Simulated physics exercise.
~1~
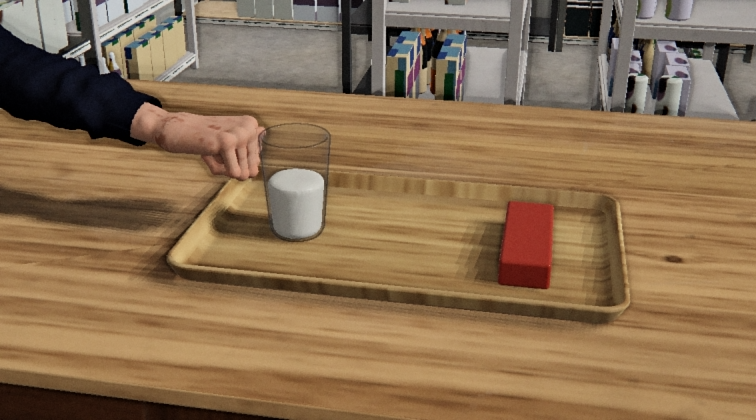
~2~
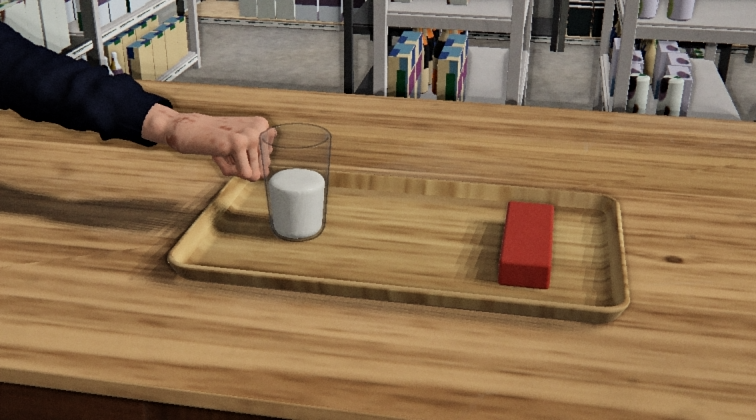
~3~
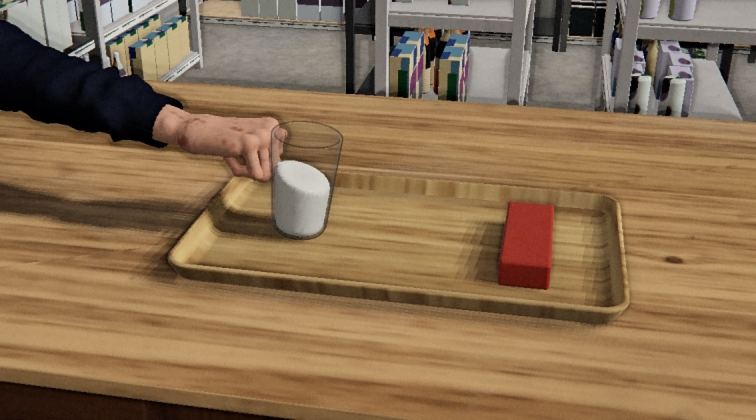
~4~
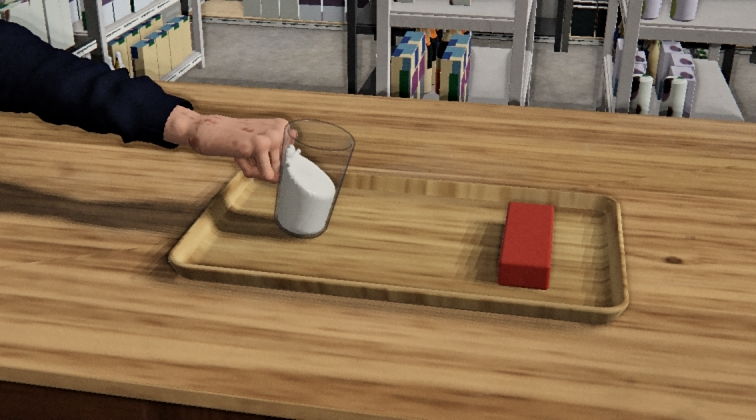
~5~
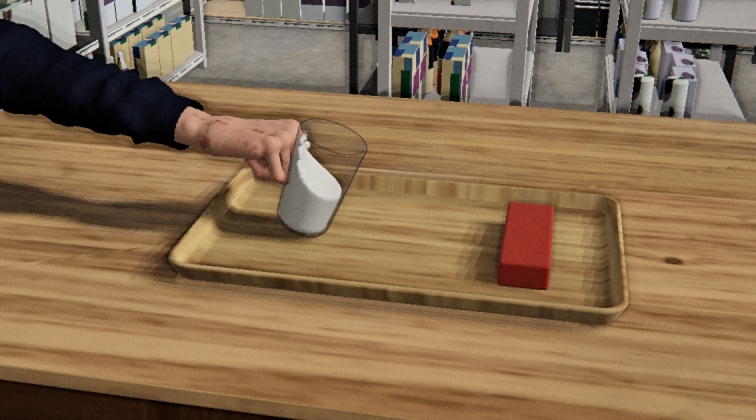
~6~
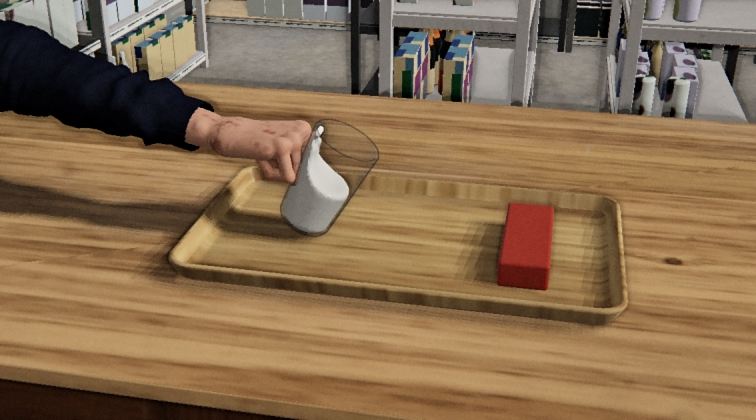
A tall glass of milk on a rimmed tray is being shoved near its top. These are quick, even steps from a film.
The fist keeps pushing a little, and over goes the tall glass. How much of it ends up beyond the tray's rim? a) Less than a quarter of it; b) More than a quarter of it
(a) Less than a quarter of it.
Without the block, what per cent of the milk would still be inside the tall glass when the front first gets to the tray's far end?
About 45 per cent.
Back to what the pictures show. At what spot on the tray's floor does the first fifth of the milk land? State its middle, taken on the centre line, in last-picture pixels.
I'd mark it somewhere roughly at pixel (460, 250).
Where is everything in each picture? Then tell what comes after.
In the first picture, it leans 0°; its right rim is at (327, 140); the milk meets the walls at (271, 175) and (324, 180); the tray's far rim is at (621, 248); a block is fixed to the tray further along.
In the second picture, it leans 0°; its right rim is at (328, 140); the milk meets the walls at (271, 175) and (324, 180).
In the third picture, it leans 6°; its right rim is at (340, 142); the milk meets the walls at (278, 162) and (326, 180).
In the fourth picture, it leans 13°; its right rim is at (352, 146); the milk meets the walls at (288, 146) and (334, 183).
In the fifth picture, it leans 20°; its right rim is at (364, 152); the milk meets the walls at (294, 163) and (342, 188).
In the sixth picture, it leans 27°; its right rim is at (376, 159); the milk meets the walls at (301, 168) and (349, 188).
A moment on, the tall glass lies on its side and 98 per cent is in the glass, 1 on the tray and 1 above or beyond its rim.
Next, the tall glass lies on its side and 49 per cent is in the glass, 45 on the tray and 7 above or beyond its rim.
Then the tall glass lies on its side and 27 per cent is in the glass, 54 on the tray and 20 above or beyond its rim.
Later the tall glass lies on its side and 15 per cent is in the glass, 80 on the tray and 5 above or beyond its rim.
At rest 95 per cent is held by tray and glass, 5 is off the tray.
